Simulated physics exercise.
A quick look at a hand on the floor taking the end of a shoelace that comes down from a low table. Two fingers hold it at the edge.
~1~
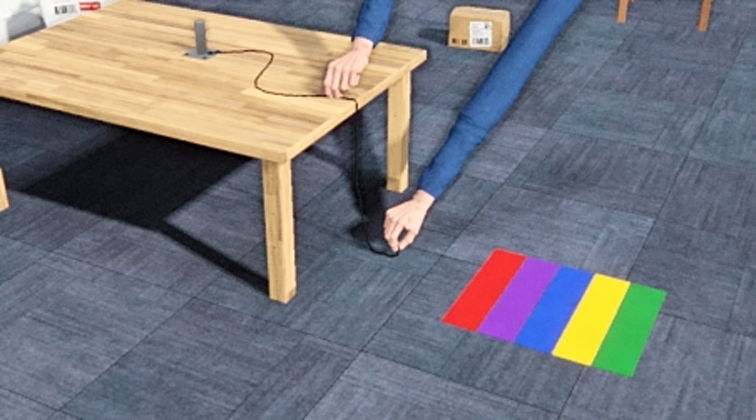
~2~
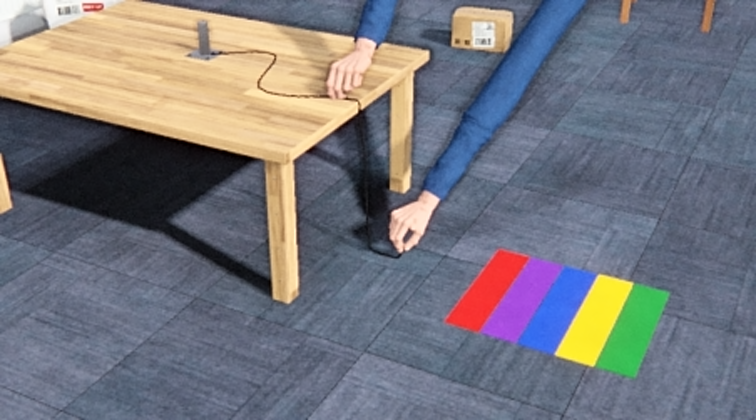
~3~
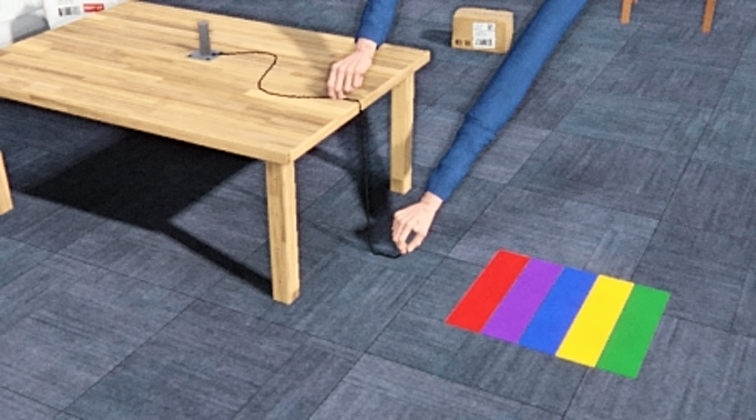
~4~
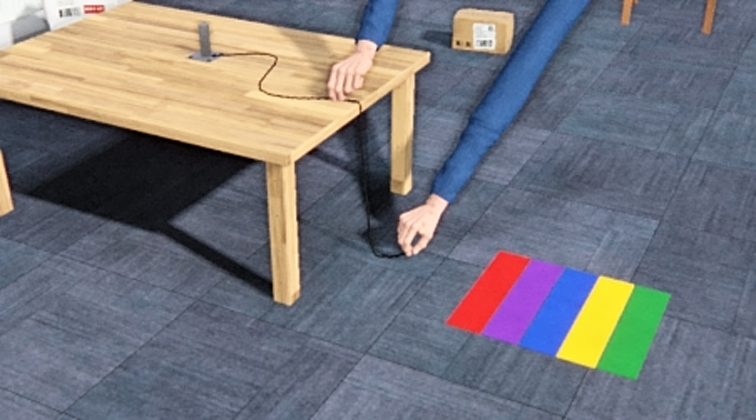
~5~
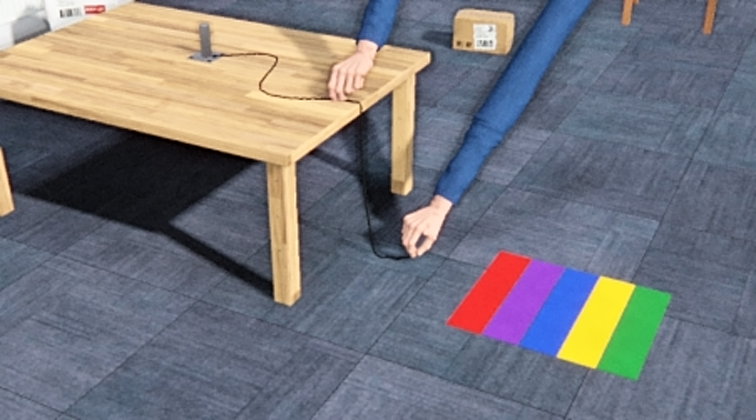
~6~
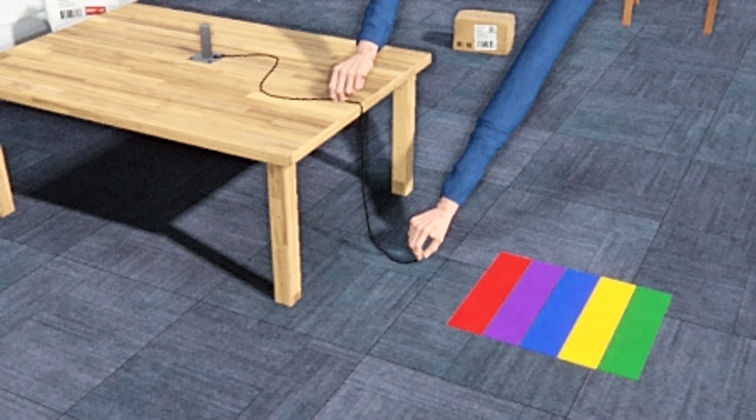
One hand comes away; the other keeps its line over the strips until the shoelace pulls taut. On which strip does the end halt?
It gets as far as the yellow strip.
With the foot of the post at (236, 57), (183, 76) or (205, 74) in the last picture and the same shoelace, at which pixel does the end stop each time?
Near (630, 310), (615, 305) and (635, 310).
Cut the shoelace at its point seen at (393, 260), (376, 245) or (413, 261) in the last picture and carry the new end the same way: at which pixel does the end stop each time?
Try by try, around (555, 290), (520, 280) and (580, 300).
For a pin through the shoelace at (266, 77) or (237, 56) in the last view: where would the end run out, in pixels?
Near (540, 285) and (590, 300).
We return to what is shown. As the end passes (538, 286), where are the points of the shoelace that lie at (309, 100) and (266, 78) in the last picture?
About (370, 128), and the other about (313, 83).
Soon after, end near (538, 286); over purple.
Then, end near (577, 297); over blue.
At full stretch, end near (602, 303); over yellow. The yellow one.
